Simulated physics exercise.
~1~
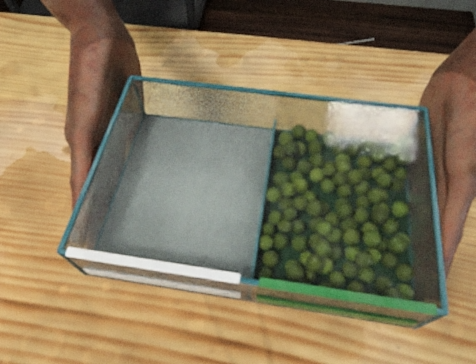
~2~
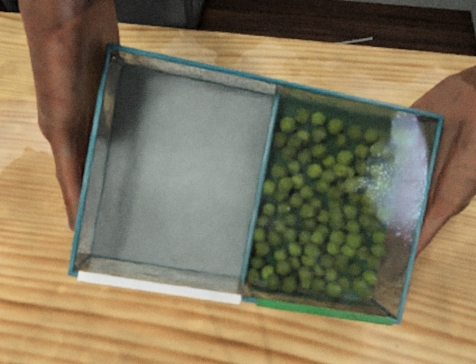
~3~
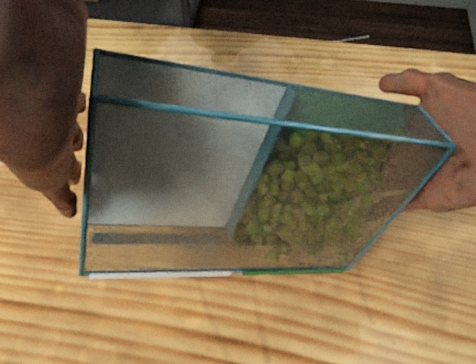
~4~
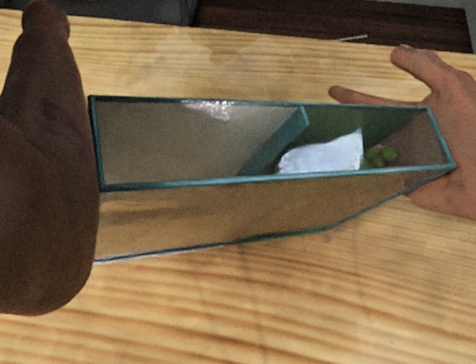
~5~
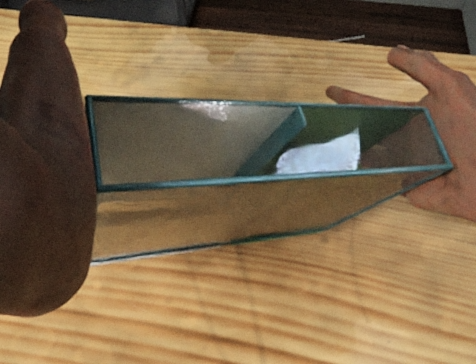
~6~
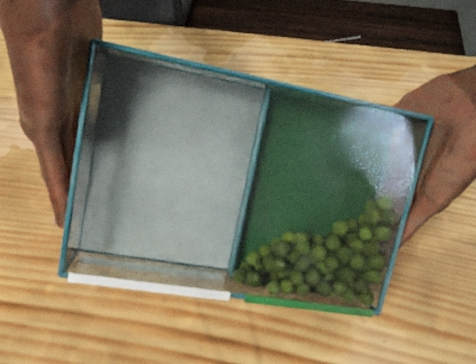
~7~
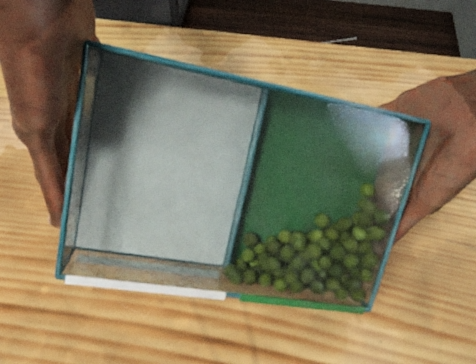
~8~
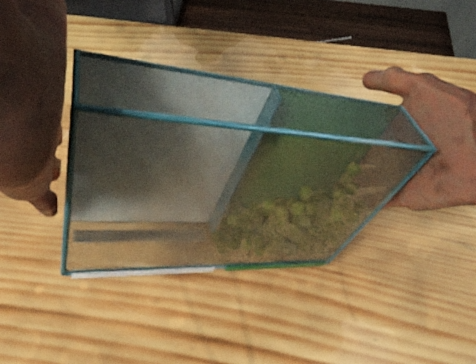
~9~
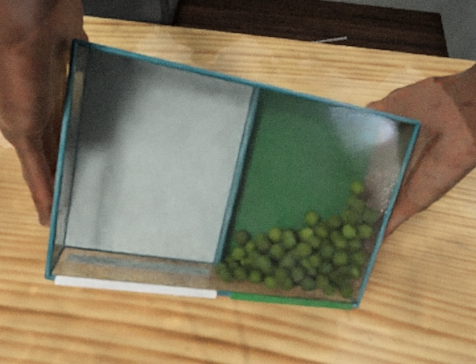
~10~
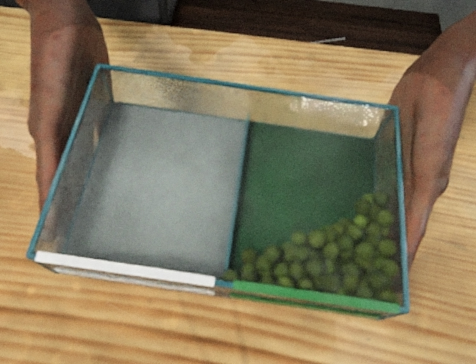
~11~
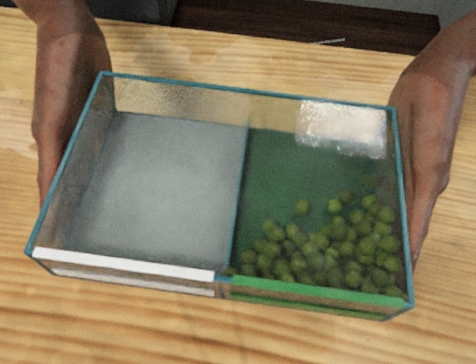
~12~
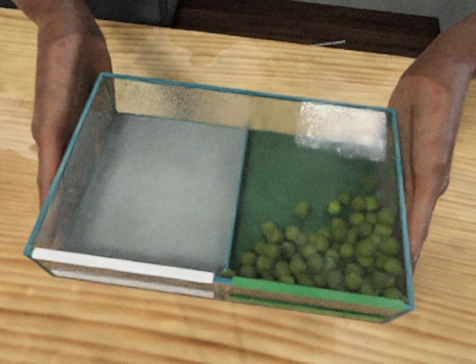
On a pale wooden table seen from above at an angle, two hands hold a shallow, clear-lidded box divided into a white compartment on the left and a green one on the right. Small green olives fill the green side, while the white side is empty. The hands tip the box up onto its near edge and slightly past upright, pausing there. They turn it partway back, showing the olives heaped low, then tilt it steeply again. Finally they bring it level, and the olives rest toward the near right of the green compartment, with none in the white.
